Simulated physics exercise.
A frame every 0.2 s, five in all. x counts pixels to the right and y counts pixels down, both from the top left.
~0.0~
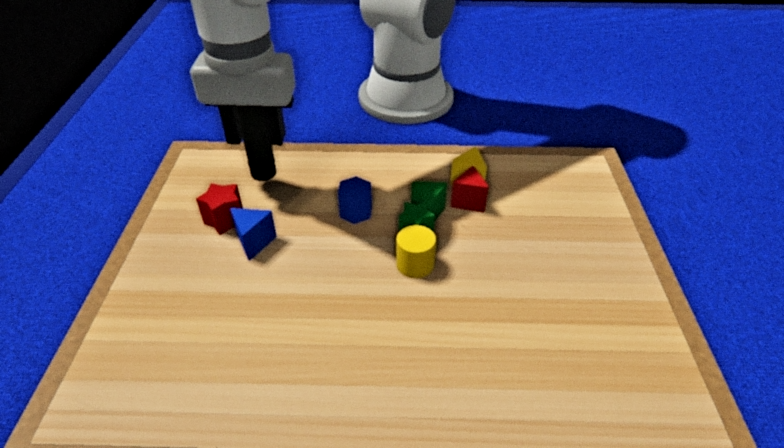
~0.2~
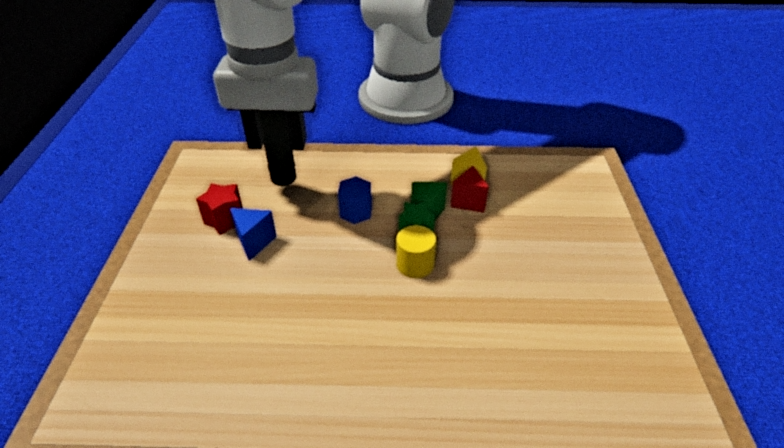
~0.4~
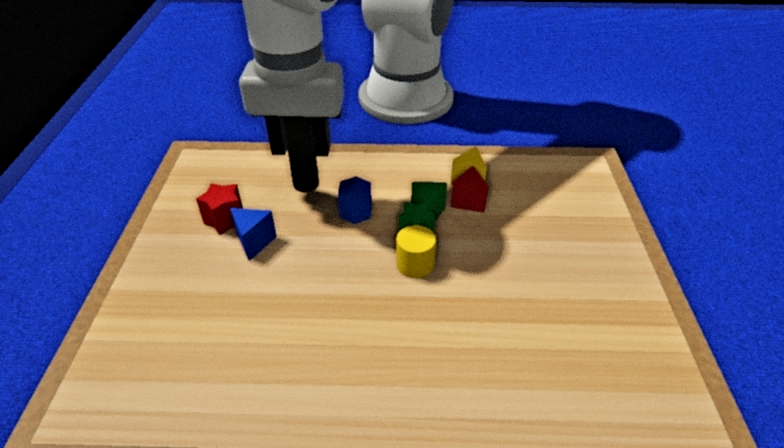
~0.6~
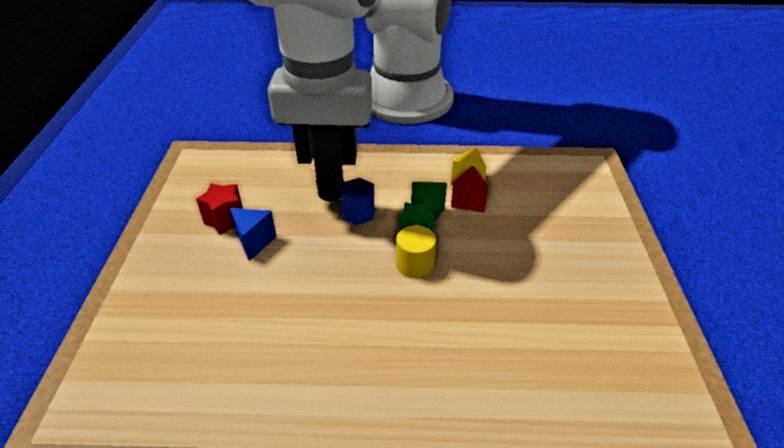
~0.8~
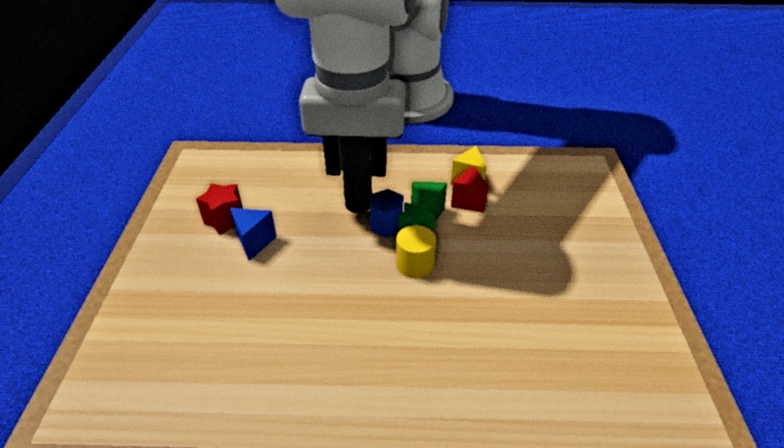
A robotic arm moved its black stick to the right across a wooden board, then pushed the blue hexagonal block over toward the green and yellow blocks, while the other blocks stayed put.
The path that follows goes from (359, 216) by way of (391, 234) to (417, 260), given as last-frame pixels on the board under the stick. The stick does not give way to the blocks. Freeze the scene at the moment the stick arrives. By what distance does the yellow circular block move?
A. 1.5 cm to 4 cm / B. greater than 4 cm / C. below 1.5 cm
A (1.5 cm to 4 cm)
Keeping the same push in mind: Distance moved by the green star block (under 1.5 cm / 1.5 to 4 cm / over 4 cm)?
Result: Over 4 cm.
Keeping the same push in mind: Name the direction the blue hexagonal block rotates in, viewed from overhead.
From above, the blue hexagonal block will be seen to turn anti-clockwise.
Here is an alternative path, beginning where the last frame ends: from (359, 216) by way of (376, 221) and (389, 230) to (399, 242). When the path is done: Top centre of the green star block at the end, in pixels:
Its top middle: (465, 223).
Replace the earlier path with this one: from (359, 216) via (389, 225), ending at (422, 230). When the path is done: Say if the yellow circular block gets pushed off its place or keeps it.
It stays.
The first path, step by step. Halfway along, stick (392, 224); blue hexagonal block (425, 214), turned 20° anticlockwise; green star block (456, 219).
At the end, stick (417, 250); blue hexagonal block (448, 226), turned 85° anticlockwise; yellow circular block (431, 259); green star block (479, 220), turned 35° anticlockwise; green triangle in place.
